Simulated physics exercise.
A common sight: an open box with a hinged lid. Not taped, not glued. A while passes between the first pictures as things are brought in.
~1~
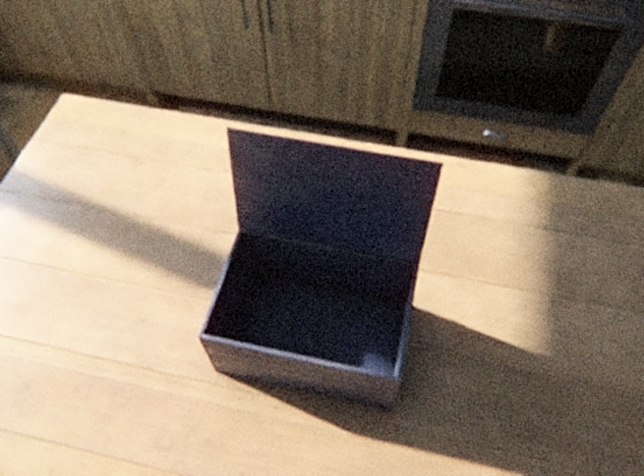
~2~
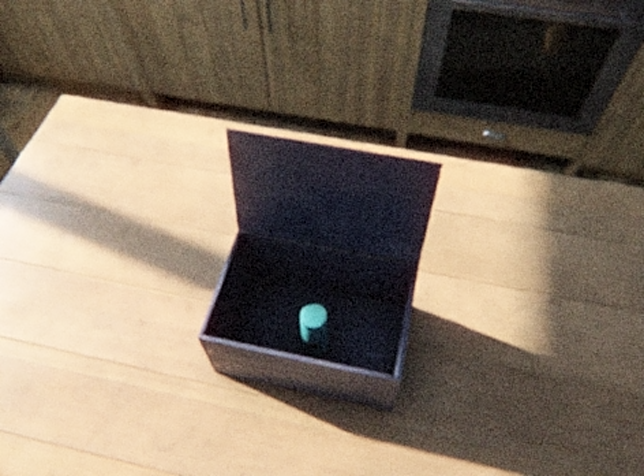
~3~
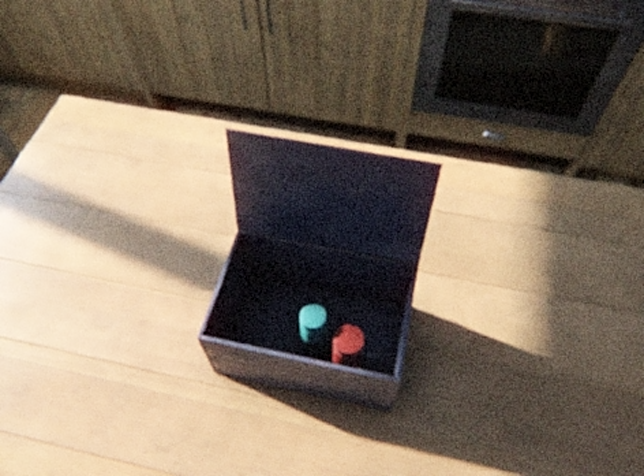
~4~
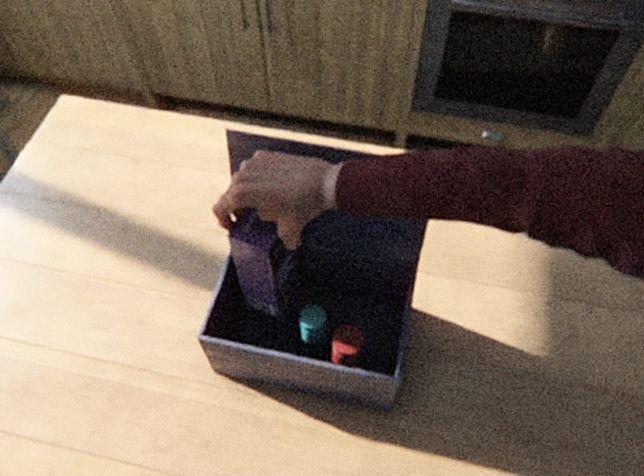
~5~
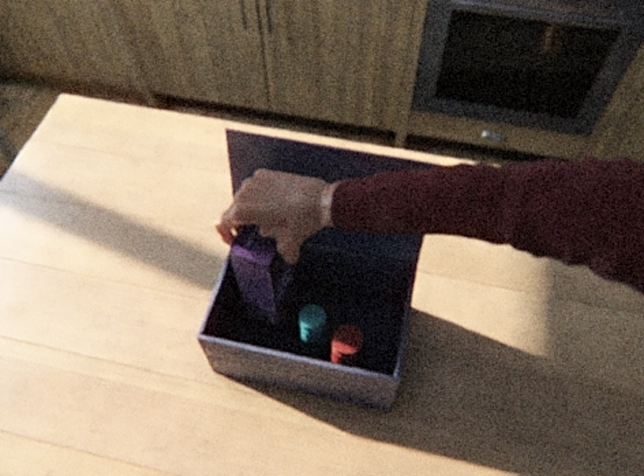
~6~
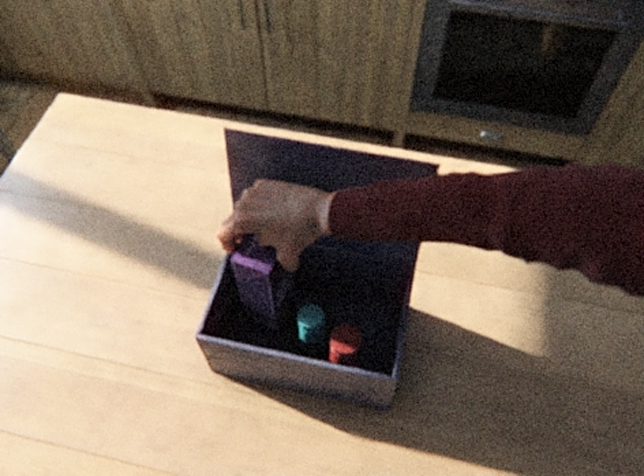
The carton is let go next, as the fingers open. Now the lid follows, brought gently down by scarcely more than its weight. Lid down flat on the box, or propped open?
Propped open.
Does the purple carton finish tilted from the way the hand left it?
In the end, the purple carton winds up askew.
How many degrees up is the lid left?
Roughly 30 degrees above the rim.
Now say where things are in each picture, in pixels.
The last thing is not in view yet, in the first frame.
The last thing is not in view yet; turquoise shaker (315, 331), in the second frame.
The last thing is not in view yet; turquoise shaker (314, 332), in the third frame.
On its way; purple carton (268, 268); turquoise shaker (314, 332), in the fourth frame.
On its way; purple carton (267, 280); turquoise shaker (313, 331), in the fifth frame.
In place under the hand; purple carton (267, 286); turquoise shaker (312, 331), in the sixth frame.
Then, 1.10 s past the last view, lid starting down.
Then, 1.80 s past the last view, lid 62° above the rim; purple carton rocked 4° from its first pose near (265, 289).
Then, 2.40 s past the last view, lid 42° above the rim; purple carton rocked 19° from its first pose near (255, 306).
Finally, lid 32° above the rim; moved from the start, purple carton; the other 2 still in place. Final places as the last picture's camera would see them, purple carton near (247, 316).
